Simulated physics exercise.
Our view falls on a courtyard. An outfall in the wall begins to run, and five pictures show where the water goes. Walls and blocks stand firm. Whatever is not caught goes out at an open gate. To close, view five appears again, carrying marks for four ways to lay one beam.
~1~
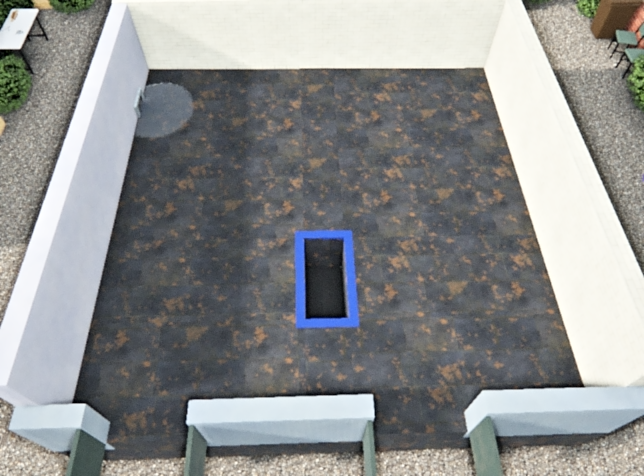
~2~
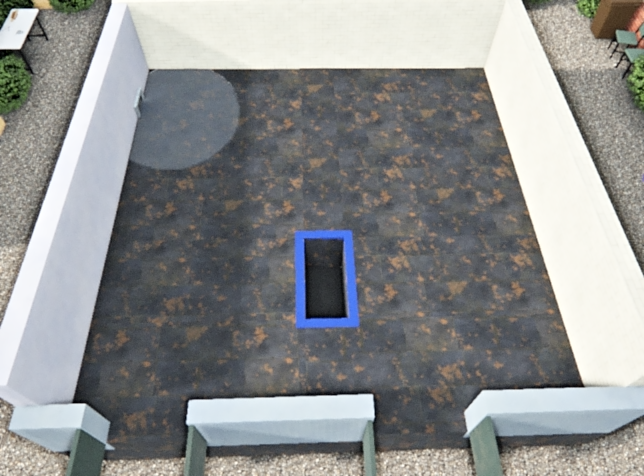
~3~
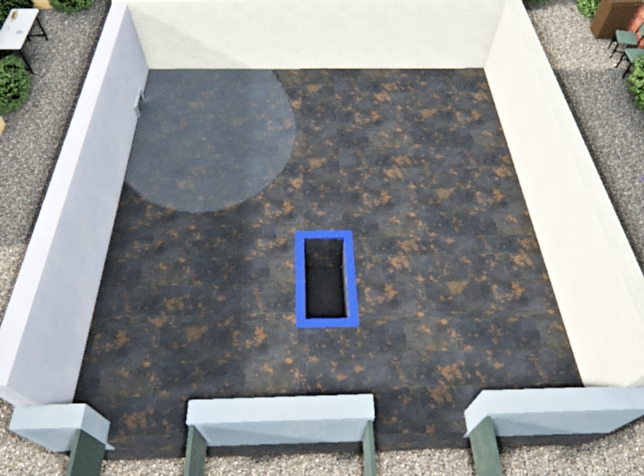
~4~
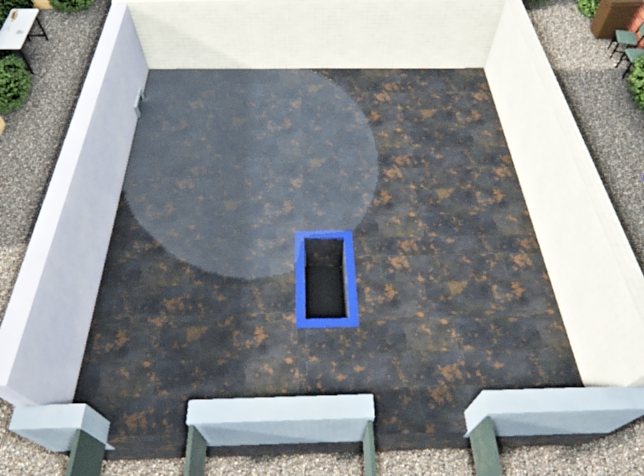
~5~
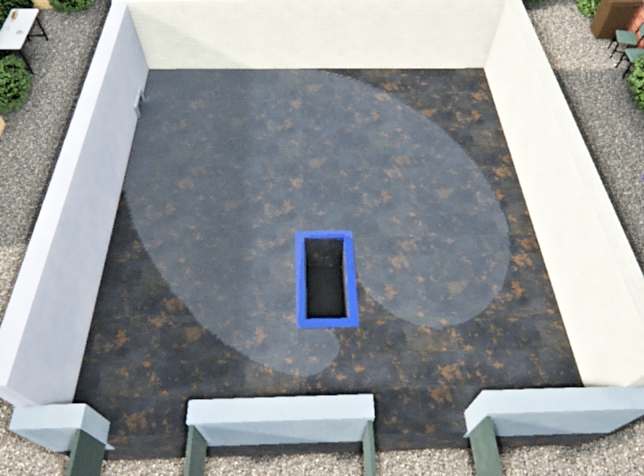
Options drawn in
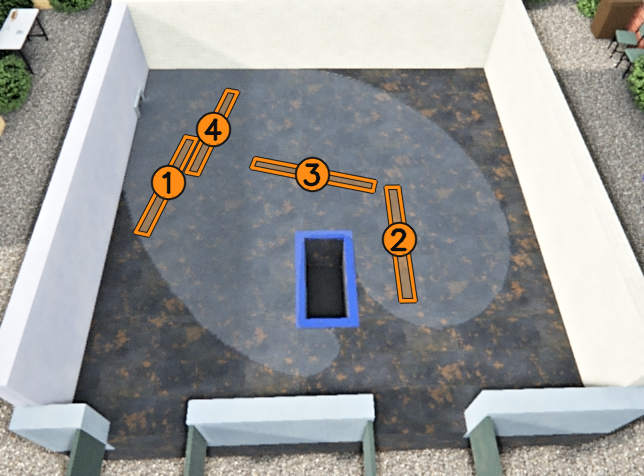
Water spreads from the back left corner across a walled courtyard and reaches the blue drain.
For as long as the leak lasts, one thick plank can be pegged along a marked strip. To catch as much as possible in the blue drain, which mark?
The best spot is 2.
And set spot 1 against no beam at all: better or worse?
It is worse.
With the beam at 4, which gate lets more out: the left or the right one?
More leaves on the right.
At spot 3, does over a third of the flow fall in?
No.
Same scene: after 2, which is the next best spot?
That is spot 3.
In orange, 1 from (141, 233) to (191, 137); 2 from (408, 300) to (392, 187); 3 from (253, 163) to (373, 186); 4 from (192, 173) to (232, 91).
For spot 1, about 15 % of the stream goes into the blue drain, about 80 % out by the gates.
For spot 2, about 34 % of the stream goes into the blue drain, about 60 % out by the gates.
For spot 3, about 25 % of the stream goes into the blue drain, about 68 % out by the gates.
For spot 4, about 12 % of the stream goes into the blue drain, about 79 % out by the gates.
